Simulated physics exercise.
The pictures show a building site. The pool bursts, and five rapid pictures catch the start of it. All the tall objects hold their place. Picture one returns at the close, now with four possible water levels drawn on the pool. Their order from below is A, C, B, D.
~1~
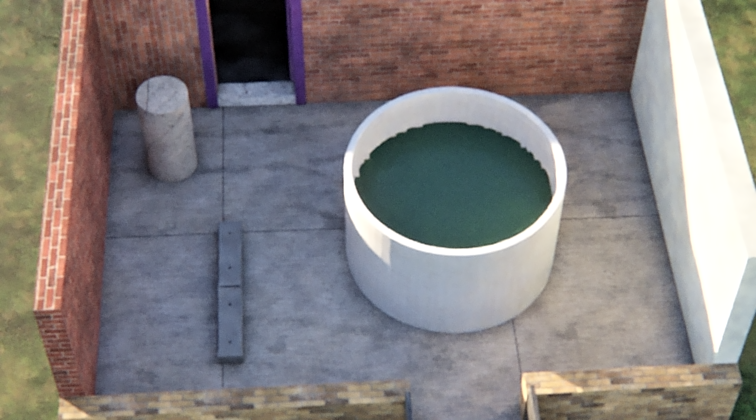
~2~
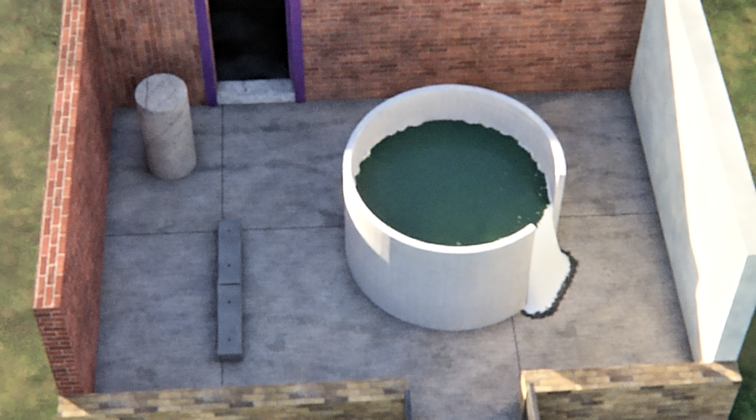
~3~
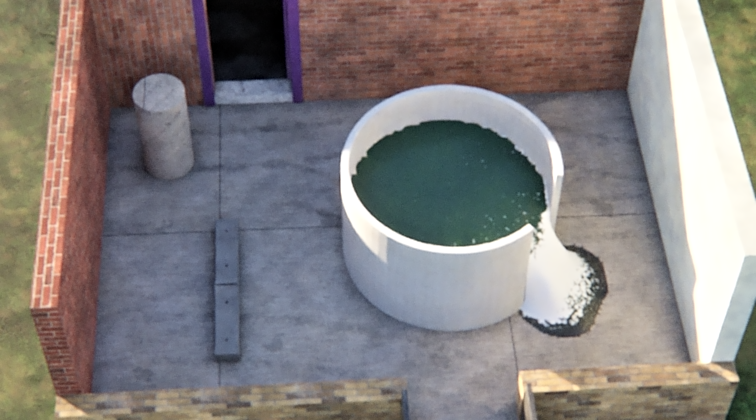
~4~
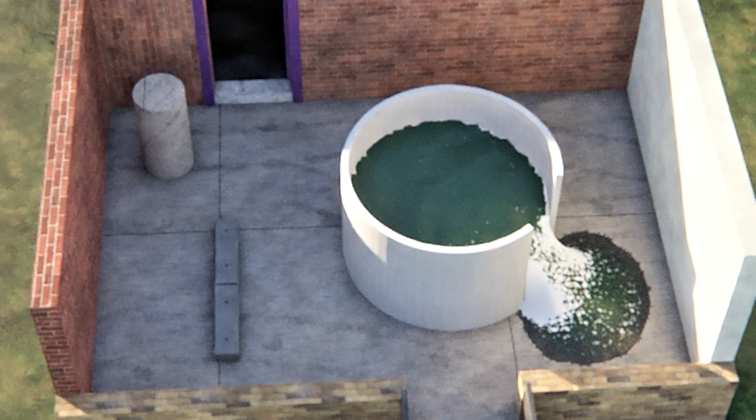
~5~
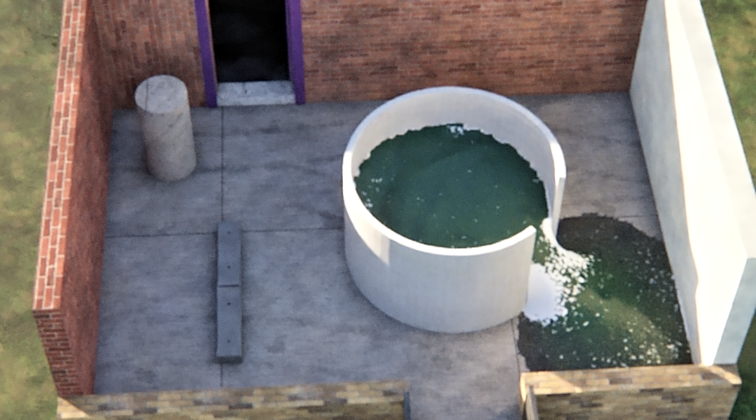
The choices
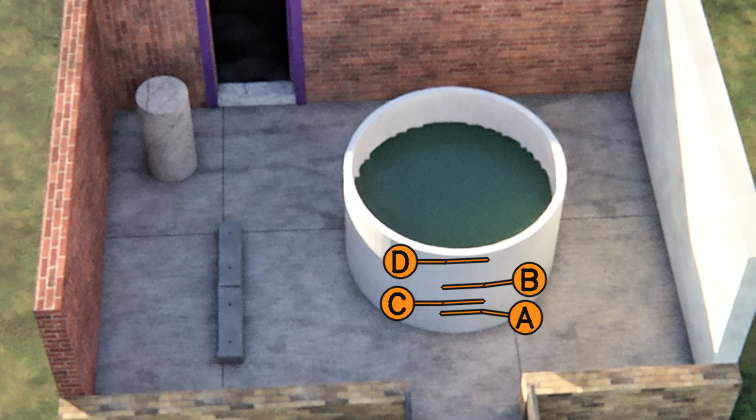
A round white pool of green water opening on its right side, water pouring out and spreading across the walled grey yard.
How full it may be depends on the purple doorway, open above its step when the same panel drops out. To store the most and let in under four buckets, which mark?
Line B.
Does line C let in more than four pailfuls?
No.
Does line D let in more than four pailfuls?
Yes, that goes wrong.
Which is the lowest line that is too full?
That is line D.
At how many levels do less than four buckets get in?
Three of the four.
In orange, A at (461, 312); B at (464, 286); C at (462, 302); D at (466, 260); from the bottom up A, C, B, D.
If A is chosen, nothing gets over.
If B is chosen, a bucket or two gets in.
If C is chosen, nothing gets over.
If D is chosen, about 9 bucketfuls get in.
